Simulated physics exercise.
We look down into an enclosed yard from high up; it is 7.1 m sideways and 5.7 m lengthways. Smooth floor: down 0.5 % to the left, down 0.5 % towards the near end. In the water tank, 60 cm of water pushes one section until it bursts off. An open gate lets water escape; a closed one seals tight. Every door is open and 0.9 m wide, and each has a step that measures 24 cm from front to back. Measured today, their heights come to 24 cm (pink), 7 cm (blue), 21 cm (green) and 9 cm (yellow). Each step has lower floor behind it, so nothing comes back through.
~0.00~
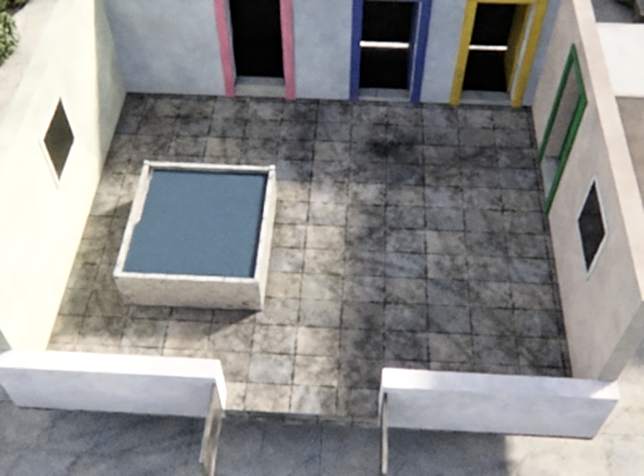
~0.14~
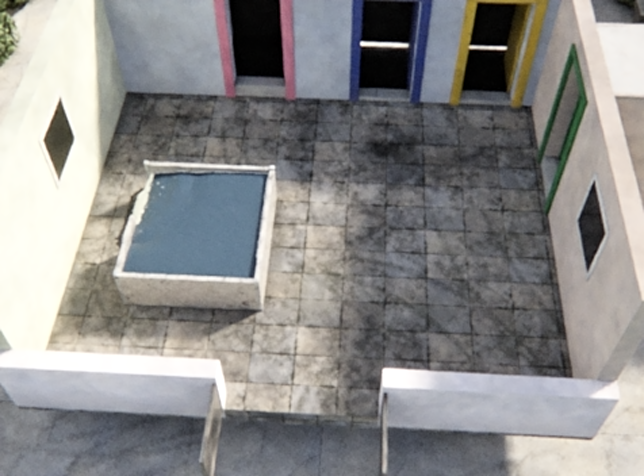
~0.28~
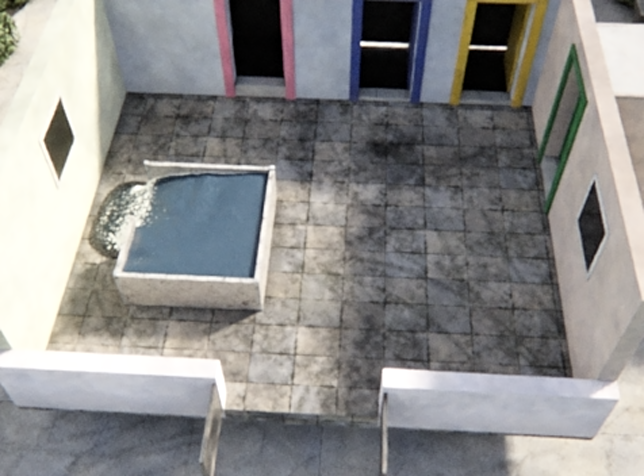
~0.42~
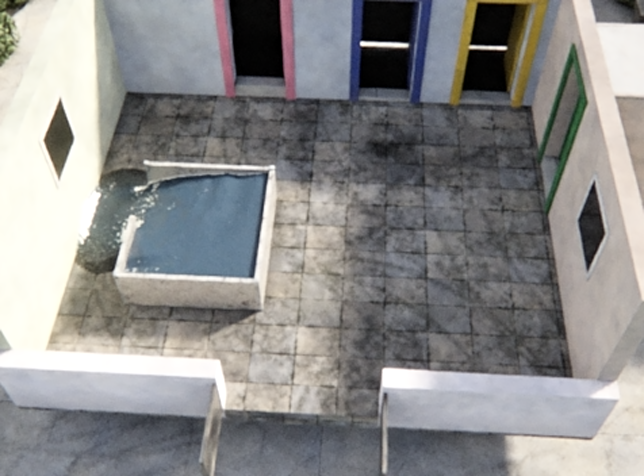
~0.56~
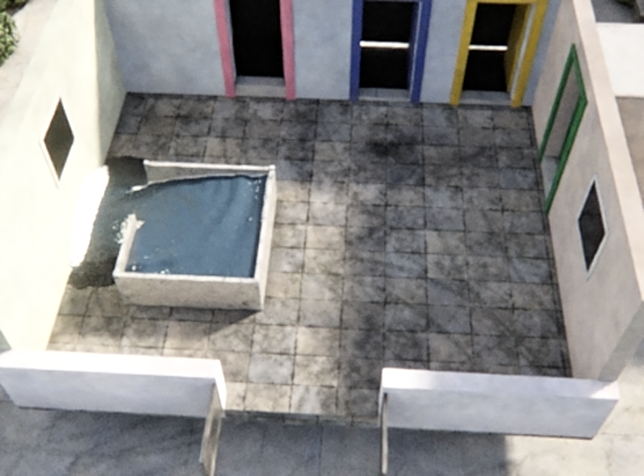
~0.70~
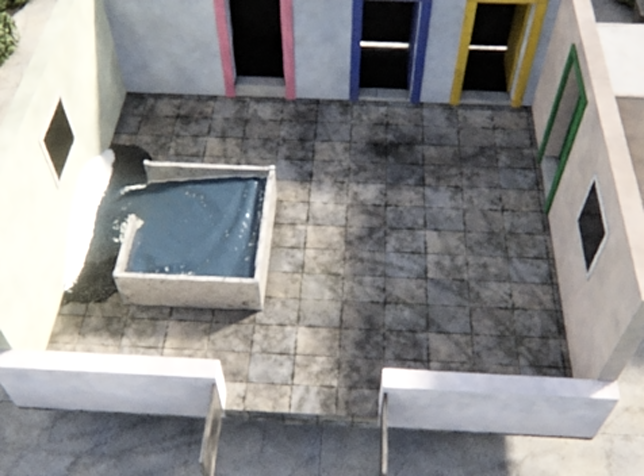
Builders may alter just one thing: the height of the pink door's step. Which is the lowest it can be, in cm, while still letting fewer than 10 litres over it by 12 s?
No lower than about 6 cm.
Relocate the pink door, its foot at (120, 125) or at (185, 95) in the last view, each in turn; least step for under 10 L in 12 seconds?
First place around 17 cm, second around 22 cm.
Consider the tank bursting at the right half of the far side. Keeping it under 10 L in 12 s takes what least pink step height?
It should stand roughly 25 cm high.
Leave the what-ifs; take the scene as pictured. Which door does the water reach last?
Door: Green.
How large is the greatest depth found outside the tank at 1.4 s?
I'd estimate roughly 48 cm.
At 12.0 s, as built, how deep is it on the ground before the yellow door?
Some 3.5 cm.
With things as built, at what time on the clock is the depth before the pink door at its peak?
I'd say near 2.8 seconds.
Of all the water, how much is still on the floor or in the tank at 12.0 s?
Close to 94 per cent is still present.
After 1.4 s water covers 15 % of the floor, deepest (48 cm) near (89, 214); it has not reached the pink door.
After 3.0 s water covers 35 % of the floor, deepest (28 cm) near (101, 215); 10 cm at the pink door, 0 litres in over its 24 cm step.
After 12.0 s water covers 100 % of the floor, deepest (9 cm) near (299, 335); 3 cm at the pink door, 0 litres in over its 24 cm step.
At the pink door as built, the water arrived by 2.1 s and peaked near 10 cm at 2.8 s.
Run again over the same 12 s with other heights there, 17 litres in over 5 cm, 5 litres over 7 cm. The limit of 10 litres is kept from about 6 cm up.
